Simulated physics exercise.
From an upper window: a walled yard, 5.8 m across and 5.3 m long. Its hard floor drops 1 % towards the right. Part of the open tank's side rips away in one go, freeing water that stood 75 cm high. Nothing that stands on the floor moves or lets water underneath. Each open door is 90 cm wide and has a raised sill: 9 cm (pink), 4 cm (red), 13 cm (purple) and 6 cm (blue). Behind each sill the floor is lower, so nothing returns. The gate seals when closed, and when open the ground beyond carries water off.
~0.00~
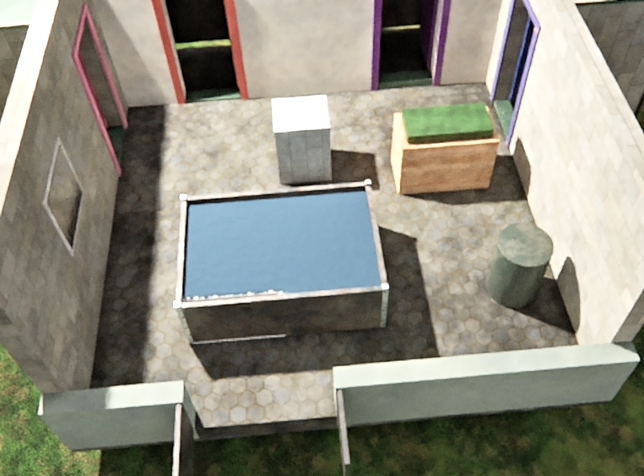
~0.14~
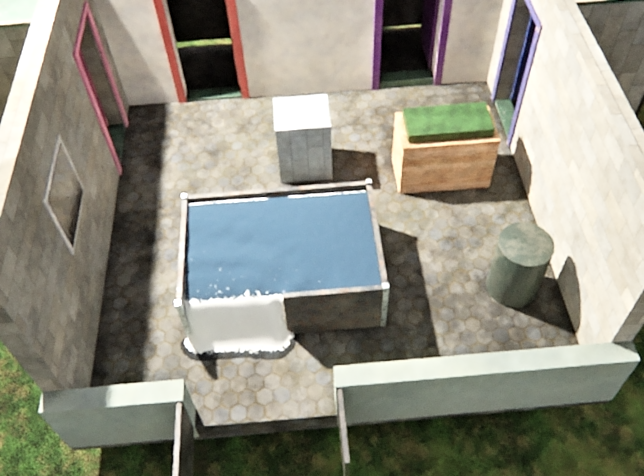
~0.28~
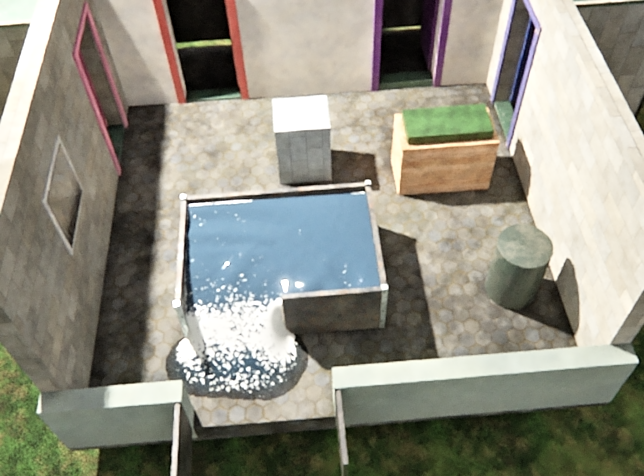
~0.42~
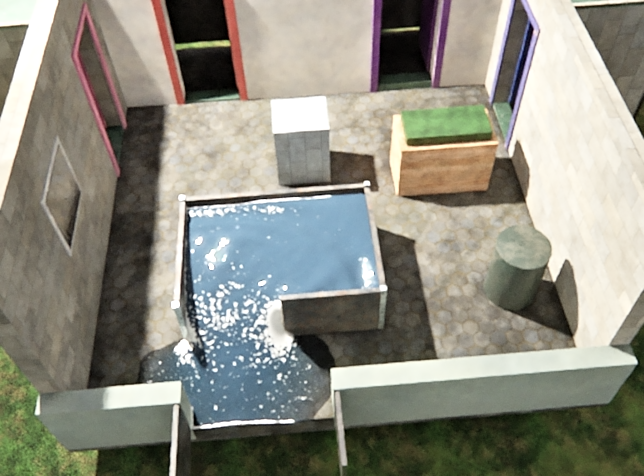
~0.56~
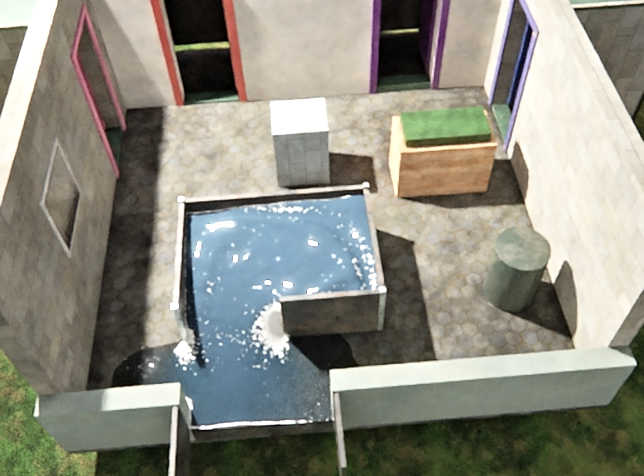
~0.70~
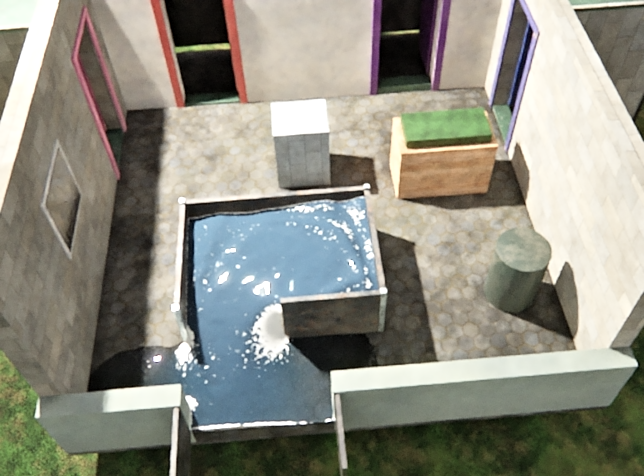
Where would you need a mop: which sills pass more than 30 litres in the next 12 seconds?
Door by door: At the pink door it keeps below the limit; at the red door it goes over the limit; at the purple door it stays under the limit; at the blue door it stays under the limit.
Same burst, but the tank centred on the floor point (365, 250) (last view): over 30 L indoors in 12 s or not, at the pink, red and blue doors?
Against that limit: Pink below, red not over, blue not over.
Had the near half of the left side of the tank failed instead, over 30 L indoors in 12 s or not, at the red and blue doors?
Against that limit: Red above, blue over.
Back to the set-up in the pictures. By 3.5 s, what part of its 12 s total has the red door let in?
Some 0 per cent by then.
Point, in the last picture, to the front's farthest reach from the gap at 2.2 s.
Around (581, 380).
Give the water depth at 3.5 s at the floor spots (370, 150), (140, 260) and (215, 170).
Roughly 0, 4 and 2 cm, in turn.
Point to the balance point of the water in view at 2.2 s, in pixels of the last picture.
Near (249, 305).
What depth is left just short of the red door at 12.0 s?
About 3.5 cm.
After 1.4 s water covers 15 % of the floor and is deepest (51 cm) near (84, 420); pink door not reached, red door not reached, purple door not reached, blue door not reached.
After 2.2 s water covers 20 % of the floor and is deepest (35 cm) near (100, 419); pink door not reached, red door not reached, purple door not reached, blue door not reached.
After 3.5 s water covers 40 % of the floor and is deepest (21 cm) near (84, 420); pink door 2 cm at the sill, 0 L in, red door 3 cm at the sill, 0 L in, purple door not reached, blue door not reached.
After 7.0 s water covers 55 % of the floor and is deepest (10 cm) near (100, 419); pink door 6 cm at the sill, 0 L in, red door 7 cm at the sill, 55 L in, purple door 2 cm at the sill, 0 L in, blue door not reached.
After 12.0 s water covers 70 % of the floor and is deepest (7 cm) near (497, 135); pink door 3 cm at the sill, 0 L in, red door 3 cm at the sill, 67 L in, purple door 3 cm at the sill, 0 L in, blue door 7 cm at the sill, 3 L in.
